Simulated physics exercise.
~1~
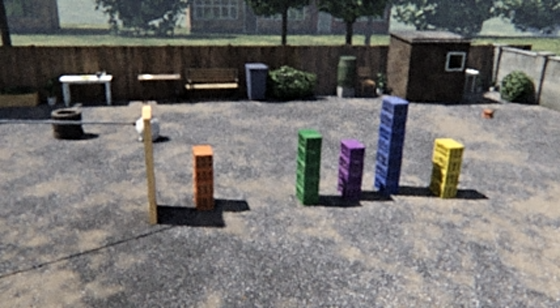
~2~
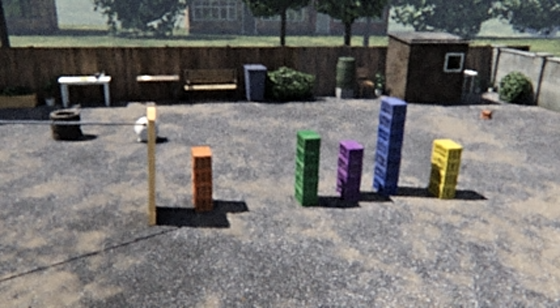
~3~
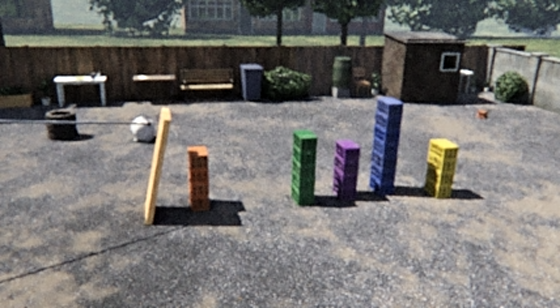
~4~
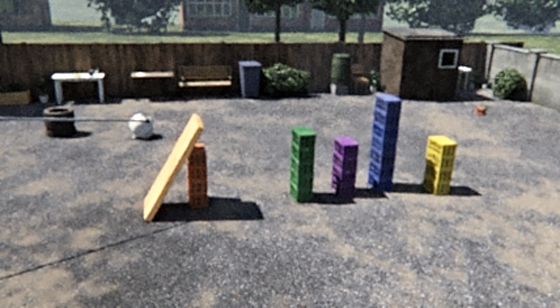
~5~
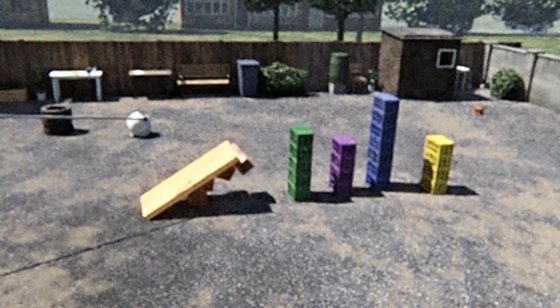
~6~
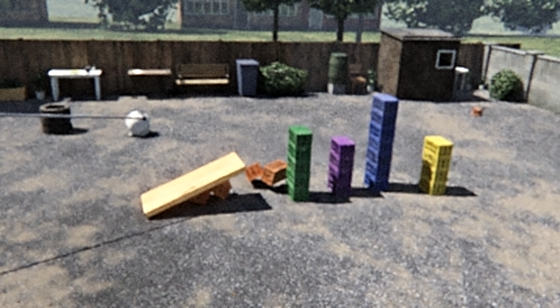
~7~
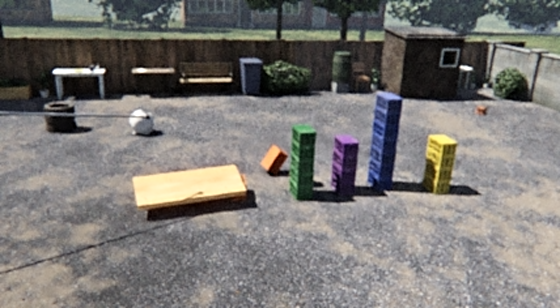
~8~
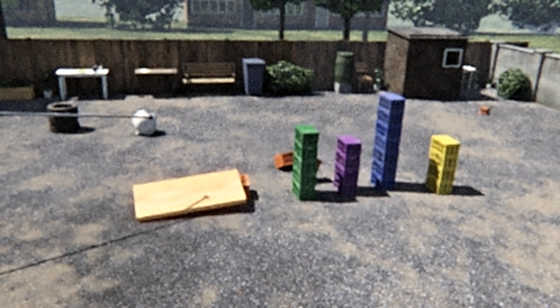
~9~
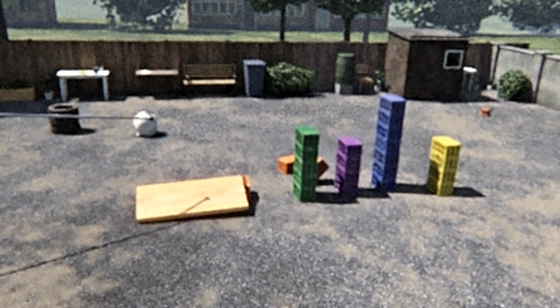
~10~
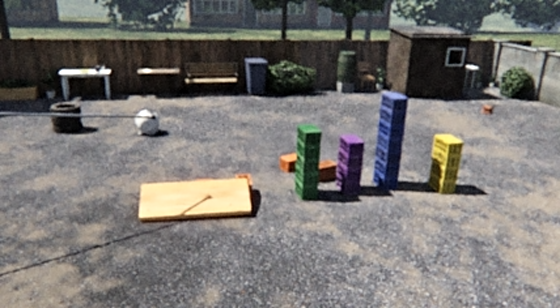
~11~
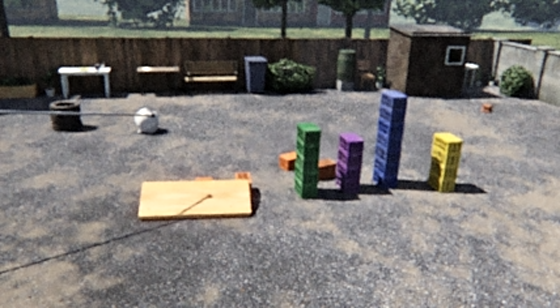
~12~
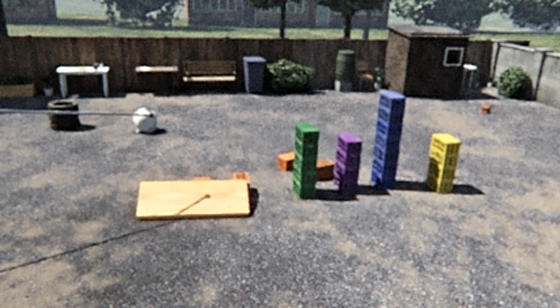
We see an upright wooden board in a gravel yard tip rightward onto a stack of orange crates, toppling it and dropping flat as crates tumble toward the green stack, while the green, purple, blue and yellow stacks remain standing at the end.
